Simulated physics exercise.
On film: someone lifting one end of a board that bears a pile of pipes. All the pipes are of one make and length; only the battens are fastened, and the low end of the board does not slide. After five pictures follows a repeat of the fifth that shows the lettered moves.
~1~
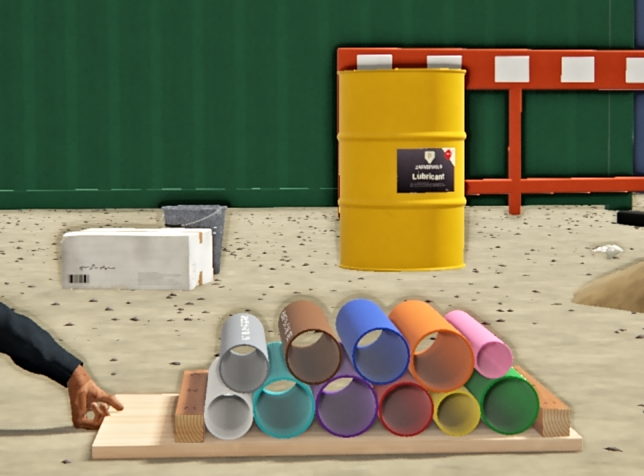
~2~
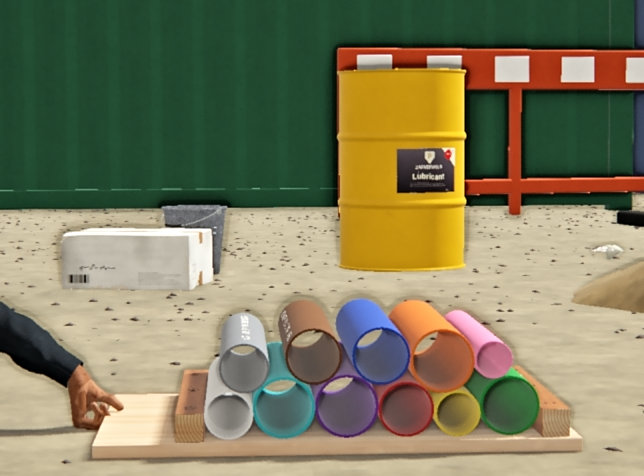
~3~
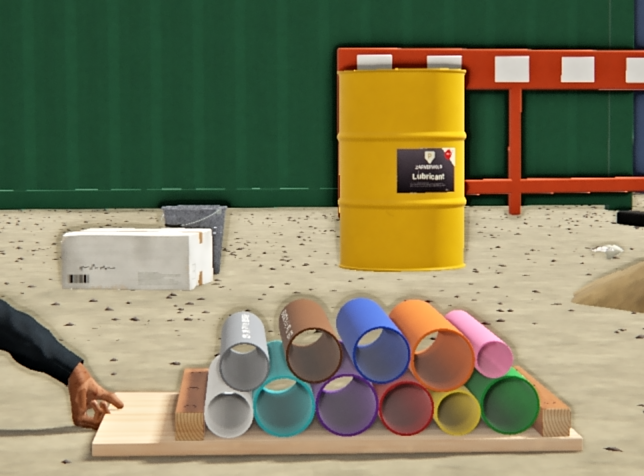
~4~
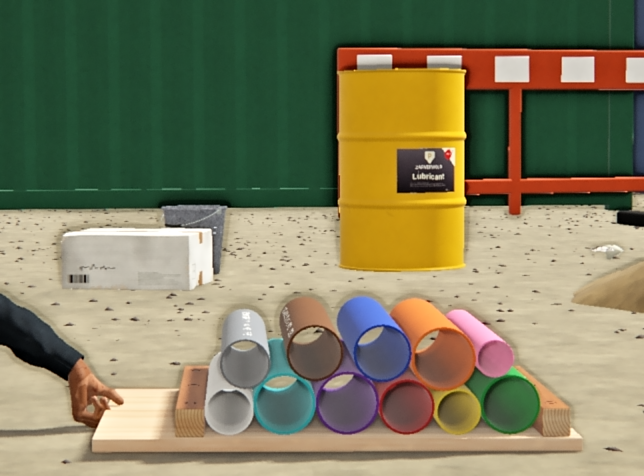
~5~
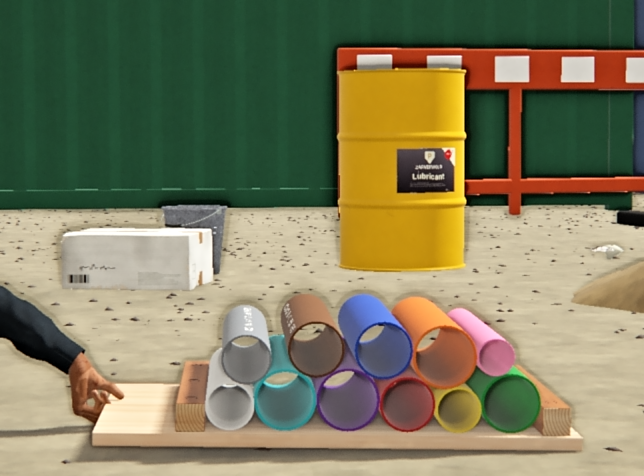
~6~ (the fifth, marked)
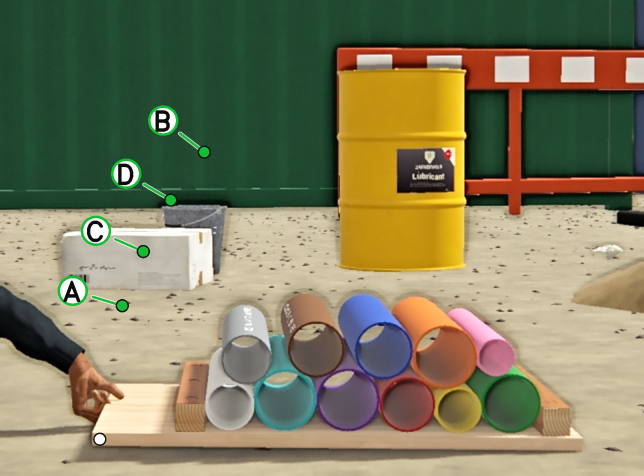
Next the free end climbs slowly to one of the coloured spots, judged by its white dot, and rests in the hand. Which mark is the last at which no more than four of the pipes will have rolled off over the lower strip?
B is the limit.
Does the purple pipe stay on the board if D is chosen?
Yes, with D.
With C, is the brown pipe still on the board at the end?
The brown pipe: Yes.
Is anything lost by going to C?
Yes, at C.
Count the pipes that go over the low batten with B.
The count is four.
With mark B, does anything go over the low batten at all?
Yes, at B.
On the copy, A at (122, 306); B at (204, 152); C at (144, 252); D at (171, 200); the white dot at (100, 439).
On B. First, board at 20°.
Then, board at 38°.
Finally, board at 38°, four over the low batten (orange, brown, blue, pink).
By contrast, A one over the low batten (pink); C one over the low batten (pink); D three over the low batten (orange, blue, pink).
